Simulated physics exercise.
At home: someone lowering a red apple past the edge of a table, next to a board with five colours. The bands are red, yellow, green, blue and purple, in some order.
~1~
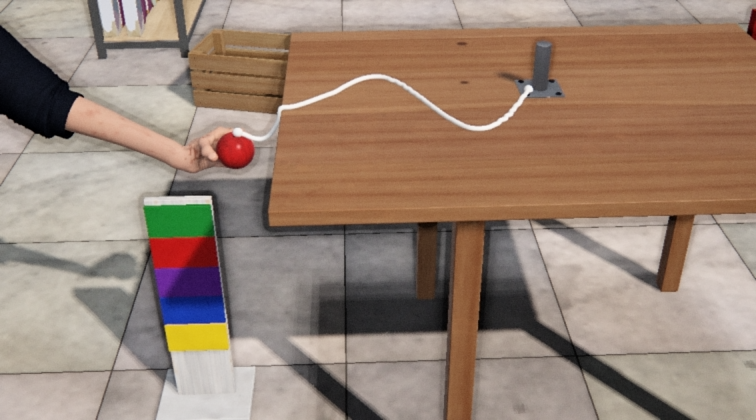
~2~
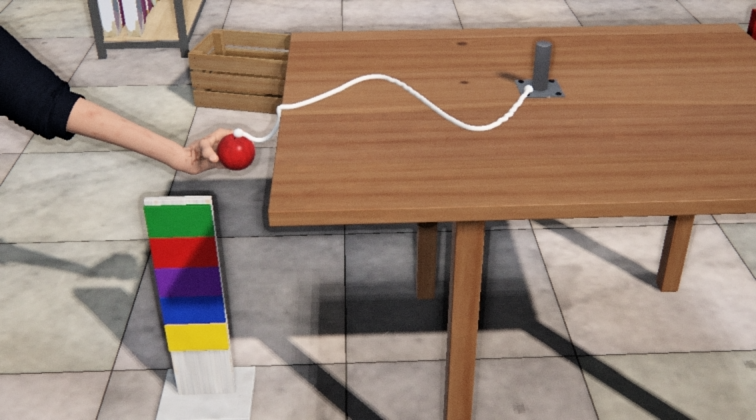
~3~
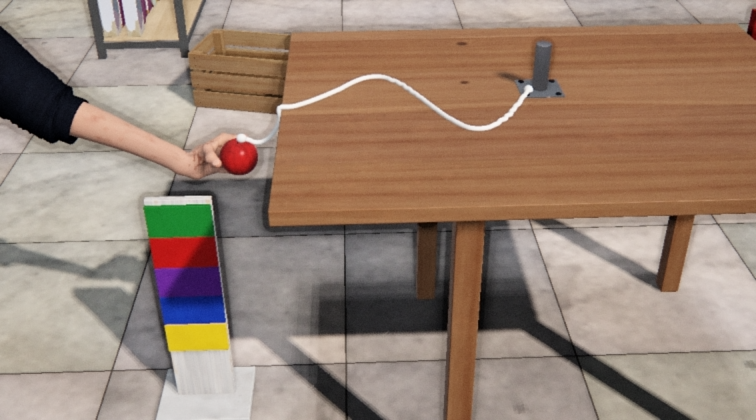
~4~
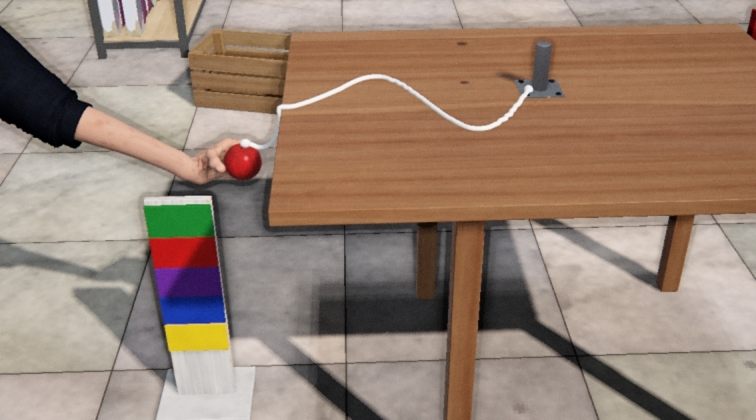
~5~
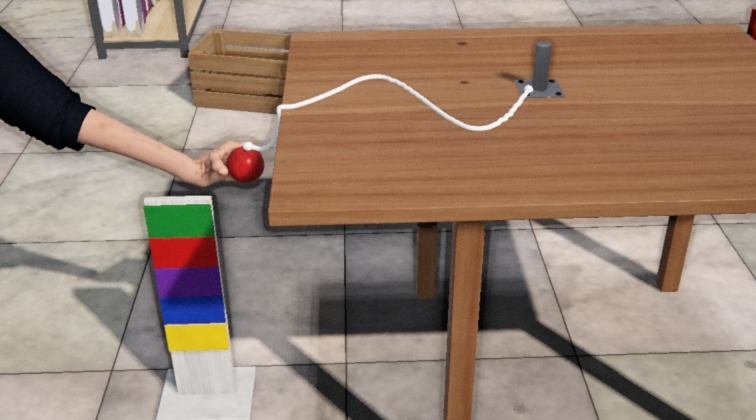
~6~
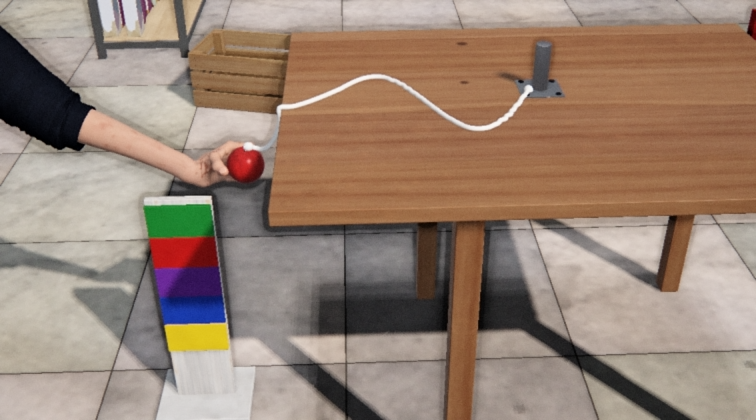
A hand reaching in from the left holds a red ball, tied to a wavy white cord, just off the left edge of a brown wooden table, seen from slightly above in a tiled room. The cord runs across the tabletop to a grey post, while a post banded green, red, purple, blue and yellow stands below the hand, near a wooden crate. The hand lowers the ball slightly, drifting a little right, as the camera stays still.
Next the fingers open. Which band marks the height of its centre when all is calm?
At blue.
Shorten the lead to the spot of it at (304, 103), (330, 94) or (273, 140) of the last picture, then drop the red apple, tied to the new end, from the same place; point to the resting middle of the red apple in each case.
Try by try, around (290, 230), (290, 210) and (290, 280).
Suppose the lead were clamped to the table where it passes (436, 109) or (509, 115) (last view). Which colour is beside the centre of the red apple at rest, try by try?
Try by try: Red; purple.
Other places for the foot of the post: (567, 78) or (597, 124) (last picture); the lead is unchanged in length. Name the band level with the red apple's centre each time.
One after the other, purple; purple.
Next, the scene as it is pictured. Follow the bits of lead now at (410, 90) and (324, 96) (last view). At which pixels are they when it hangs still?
They go to (310, 112) and to (287, 200).
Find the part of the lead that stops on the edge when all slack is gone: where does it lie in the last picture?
Near (391, 80).
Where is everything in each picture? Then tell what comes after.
The first frame shows red apple (235, 151); green (179, 223); red (184, 254); purple (188, 283); blue (193, 311); yellow (197, 338).
The second frame shows red apple (236, 152); lead through (518, 105) (465, 127) (418, 96) (361, 79) (305, 103).
The third frame shows red apple (239, 157).
The fourth frame shows red apple (243, 162); lead through (518, 105) (465, 127) (418, 96) (361, 79) (305, 103).
The fifth frame shows red apple (246, 165).
The sixth frame shows red apple (246, 165); lead through (518, 105) (465, 127) (418, 96) (361, 79) (305, 103).
Soon after, apple near (273, 294); level with blue.
After that, apple near (301, 303); level with blue.
In the end, apple near (295, 306); level with blue. Its centre hangs level with the blue band.
